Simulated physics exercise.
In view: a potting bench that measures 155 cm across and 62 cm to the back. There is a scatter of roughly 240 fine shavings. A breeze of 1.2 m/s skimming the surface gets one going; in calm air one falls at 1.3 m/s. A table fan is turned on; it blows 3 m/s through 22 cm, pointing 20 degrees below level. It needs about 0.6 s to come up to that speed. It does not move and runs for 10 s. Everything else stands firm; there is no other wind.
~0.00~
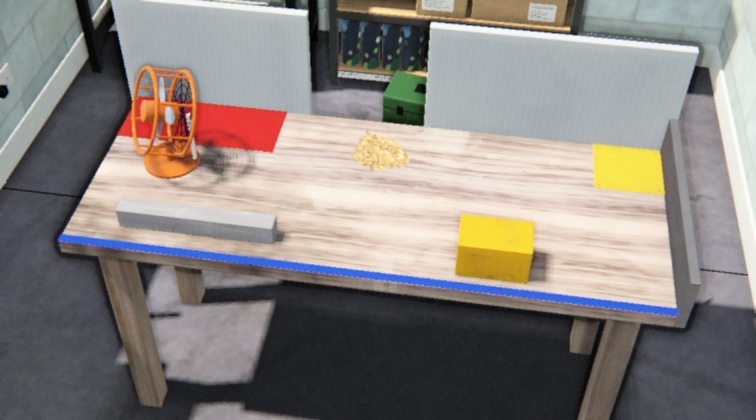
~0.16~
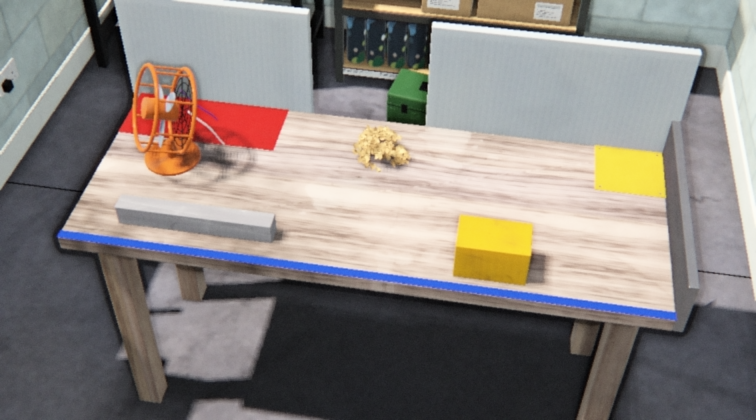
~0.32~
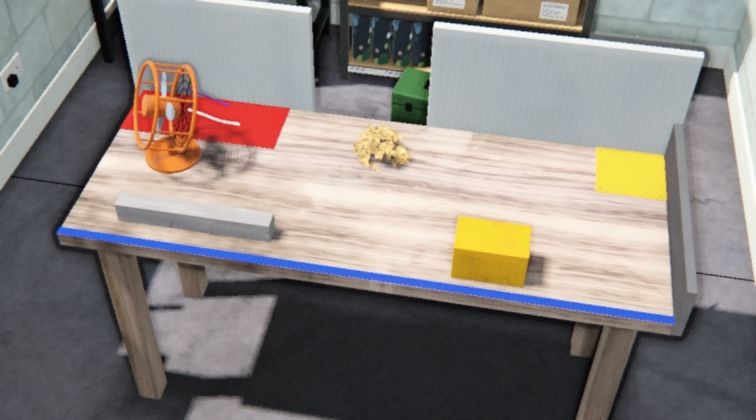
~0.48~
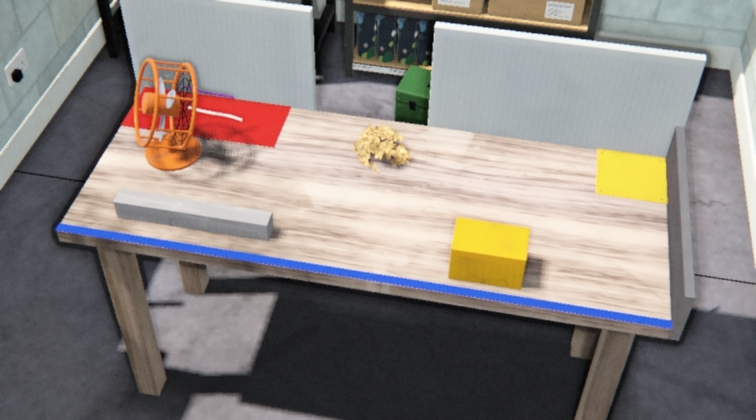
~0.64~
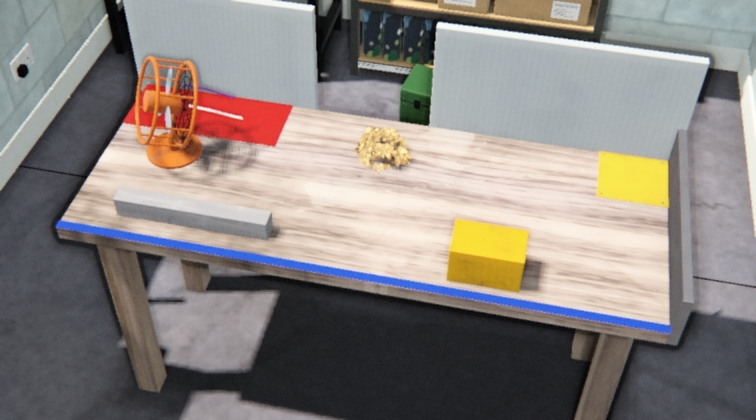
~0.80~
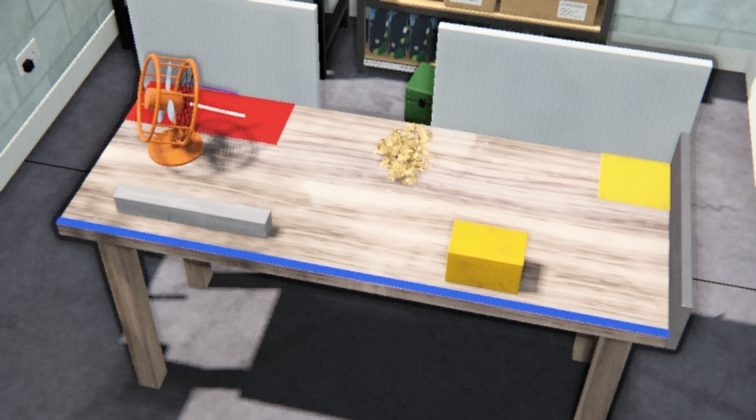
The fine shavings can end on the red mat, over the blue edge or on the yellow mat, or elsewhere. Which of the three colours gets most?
The blue one.
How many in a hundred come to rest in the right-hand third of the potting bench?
About 15 %.
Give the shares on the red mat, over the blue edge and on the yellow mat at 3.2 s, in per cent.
About 0 % red, 50 % blue, 5 % yellow.
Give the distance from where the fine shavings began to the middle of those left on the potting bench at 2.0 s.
About 80 cm.
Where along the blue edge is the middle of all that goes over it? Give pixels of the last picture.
Near (661, 337).
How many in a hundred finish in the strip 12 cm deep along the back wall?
Near 2 %.
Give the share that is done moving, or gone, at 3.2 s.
About 50 %.
After 2.0 s the count stands so, 17 % are on the yellow mat, 20 % over the blue edge and 0 % on the red mat; the middle of those still in play is near (664, 256).
After 3.2 s the count stands so, 7 % are on the yellow mat, 55 % over the blue edge and 0 % on the red mat; the middle of those still in play is near (656, 279).
After 5.5 s the count stands so, 5 % are on the yellow mat, 73 % over the blue edge and 0 % on the red mat; the middle of those still in play is near (651, 265).
After 10.0 s, at the end, 2 % are on the yellow mat, 87 % over the blue edge and 0 % on the red mat.
